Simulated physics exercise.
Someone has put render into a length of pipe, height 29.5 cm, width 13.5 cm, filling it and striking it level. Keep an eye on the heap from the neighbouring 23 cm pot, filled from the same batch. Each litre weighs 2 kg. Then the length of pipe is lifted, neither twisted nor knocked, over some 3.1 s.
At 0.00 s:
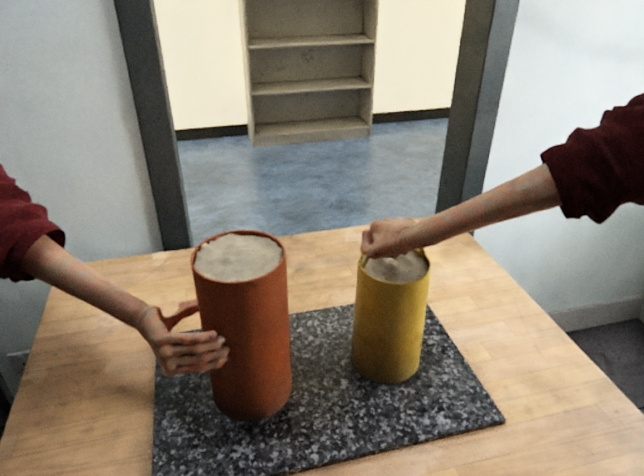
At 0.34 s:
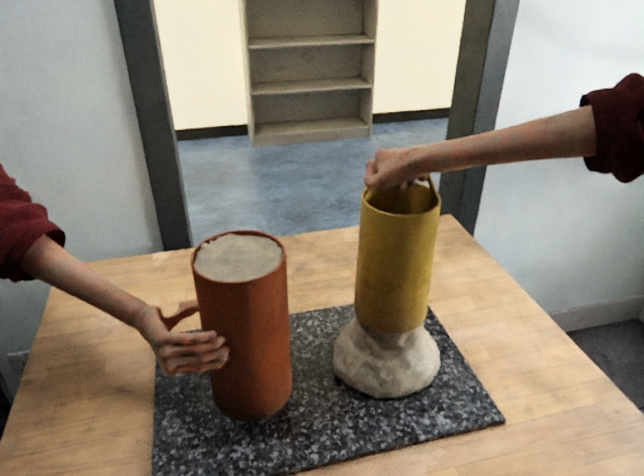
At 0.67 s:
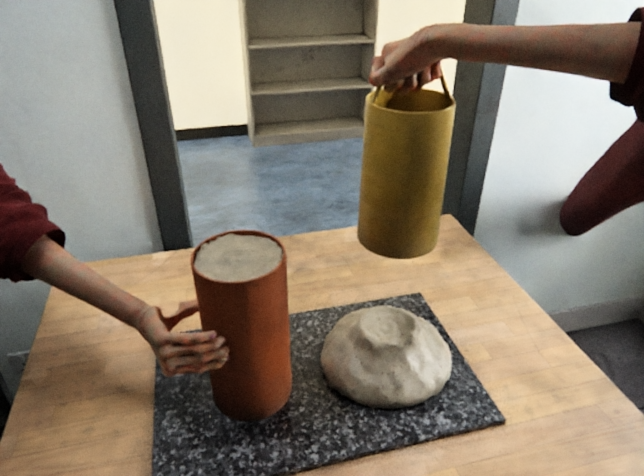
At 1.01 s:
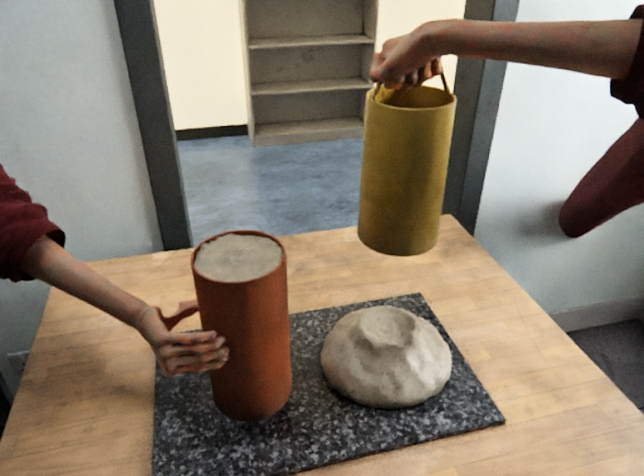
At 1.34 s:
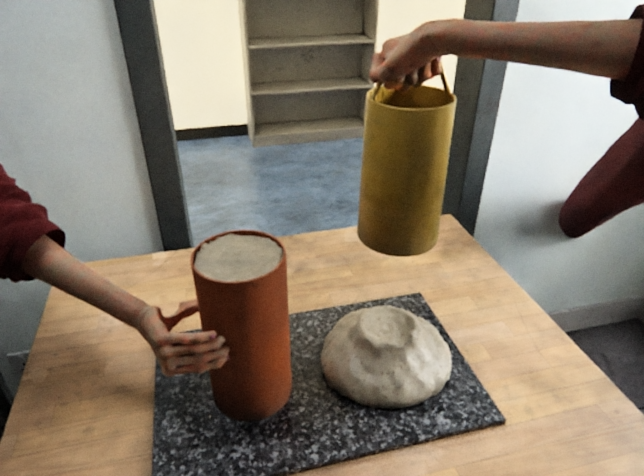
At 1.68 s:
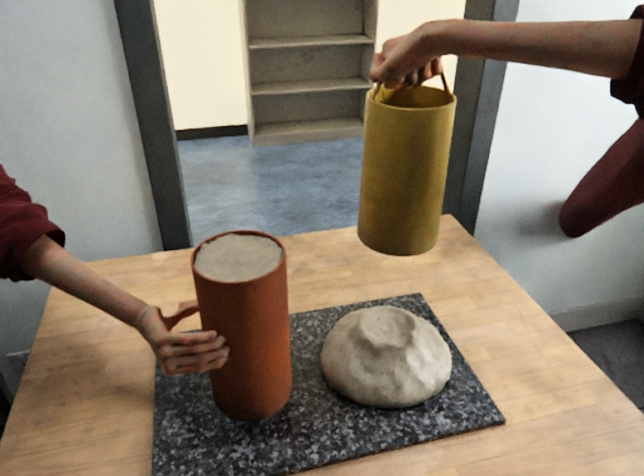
On a wooden table by a doorway, one hand lifts a yellow cylinder off a slumping pale mound while another grips a filled orange cylinder.
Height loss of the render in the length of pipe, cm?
16 cm.
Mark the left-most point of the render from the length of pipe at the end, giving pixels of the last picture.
About pixel (169, 409).
After 2.5 s, the length of pipe is up 7.6 cm; the render has come down 9.1 cm to 20 cm and is 26 cm wide.
After 3.2 s, the length of pipe is up 18 cm; the render has come down 16 cm to 13 cm and is 30 cm wide.
After 4.0 s, the length of pipe is up 30 cm; the render has come down 16 cm to 13 cm and is 30 cm wide.
After 4.9 s, the length of pipe is clear; the render has come down 16 cm to 13 cm and is 30 cm wide.
After 5.5 s, at rest, the length of pipe is clear; the render has come down 16 cm to 13 cm and is 30 cm wide.
